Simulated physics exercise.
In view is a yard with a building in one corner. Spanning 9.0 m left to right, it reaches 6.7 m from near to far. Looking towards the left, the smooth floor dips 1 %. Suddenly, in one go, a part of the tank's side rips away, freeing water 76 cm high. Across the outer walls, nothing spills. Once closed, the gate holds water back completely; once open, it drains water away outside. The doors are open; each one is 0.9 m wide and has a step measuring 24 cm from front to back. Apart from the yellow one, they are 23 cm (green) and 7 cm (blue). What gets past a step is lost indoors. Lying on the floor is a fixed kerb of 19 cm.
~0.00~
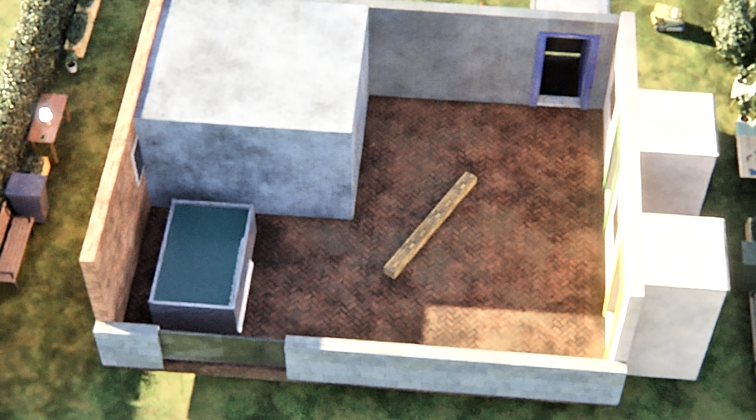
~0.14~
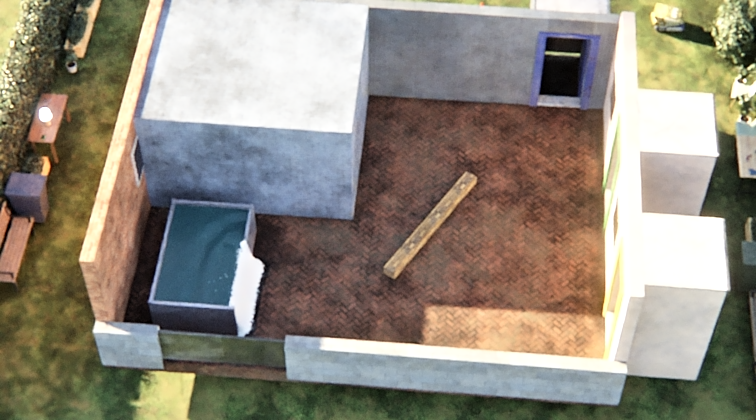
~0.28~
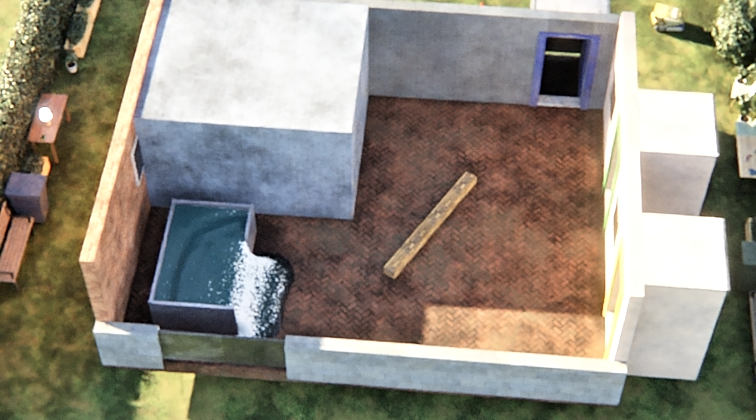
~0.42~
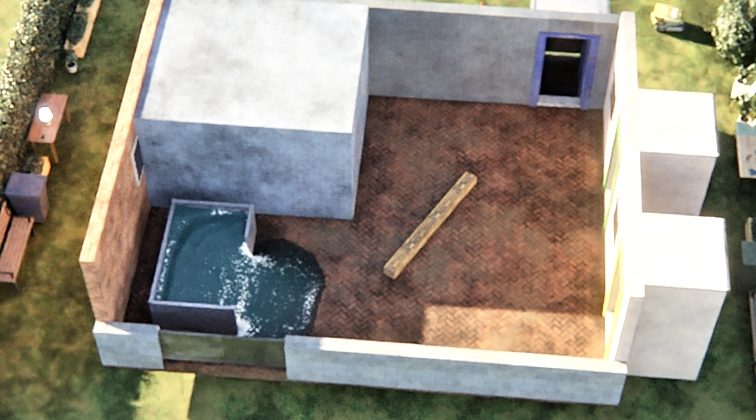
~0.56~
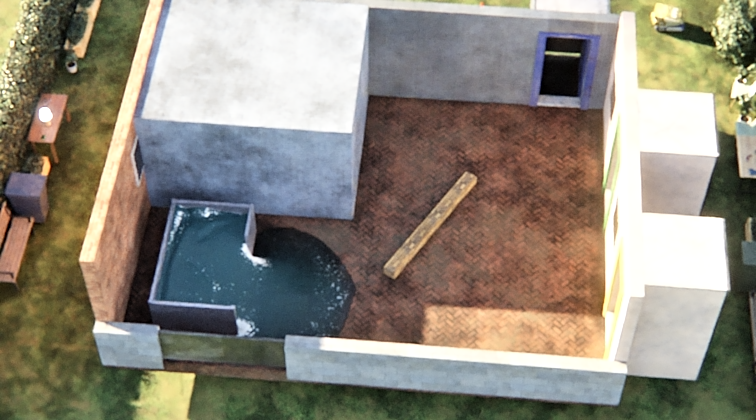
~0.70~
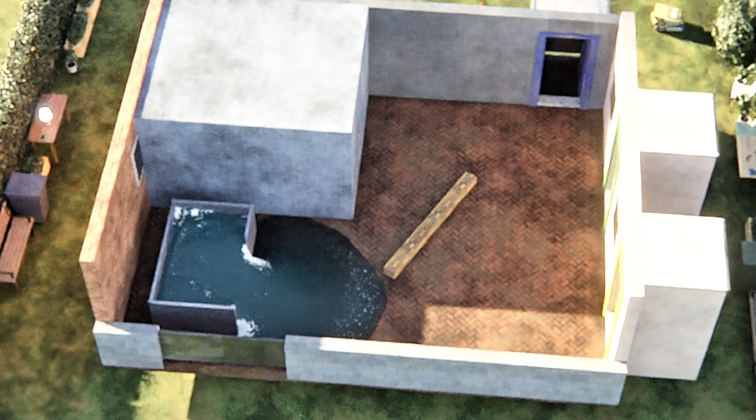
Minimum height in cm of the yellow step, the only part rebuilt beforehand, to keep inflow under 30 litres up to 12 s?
26 cm.
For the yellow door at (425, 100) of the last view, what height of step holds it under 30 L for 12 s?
Minimum: Close to 7.5 cm.
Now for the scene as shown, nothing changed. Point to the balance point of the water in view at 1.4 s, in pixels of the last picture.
The water is centred near (270, 295).
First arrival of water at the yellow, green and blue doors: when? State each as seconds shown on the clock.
It gets to yellow at 2.0 s, to green at 3.2 s, and to blue at 4.0 s.
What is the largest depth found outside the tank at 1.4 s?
Roughly 32 cm.
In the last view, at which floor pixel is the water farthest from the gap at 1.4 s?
Close to pixel (519, 335).
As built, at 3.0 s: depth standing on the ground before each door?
Lab note, cm: Yellow 35; green 1; blue 0.
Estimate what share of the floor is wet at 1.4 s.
About 35 per cent.
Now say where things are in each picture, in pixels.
Still water, 76 cm deep, in the tank at (203, 255); the yellow door at (614, 307) is dry, in the first picture.
The gap is at (240, 287), the front 0.4 m out at (264, 272); the back of the tank holds 76 cm, in the second picture.
The front is at (287, 284), 0.8 m from the gap at (241, 289); 1.4 m2 of floor is wet, 74 cm left at the back, in the third picture.
Water pours out at (241, 290) and has run 1.4 m, to (317, 297); about 10 cm deep outside, 67 cm at the back, in the fourth picture.
Water pours out at (241, 290) and has run 2.0 m, to (349, 299); about 8 cm deep outside, 66 cm at the back, in the fifth picture.
Water pours out at (241, 290) and has run 2.6 m, to (379, 312); about 7 cm deep outside, 62 cm at the back; the yellow door at (614, 307), 6.9 m from the gap, is still 4.2 m from the nearest water, in the sixth picture.
After 1.4 s water covers 35 % of the floor, deepest (32 cm) near (250, 316); it has not reached the yellow door.
After 3.0 s water covers 60 % of the floor, deepest (35 cm) near (588, 340); 35 cm at the yellow door, 23 litres in over its 22 cm step.
After 12.0 s water covers 95 % of the floor, deepest (13 cm) near (361, 202); 2 cm at the yellow door, 54 litres in over its 22 cm step.
At the yellow door as built, the water arrived by 2.0 s and peaked near 37 cm at 2.8 s.
With a step of 22 cm, 54 litres would have come in within the 12 s; with 30 cm, 13 litres. So under 30 litres takes about 26 cm.
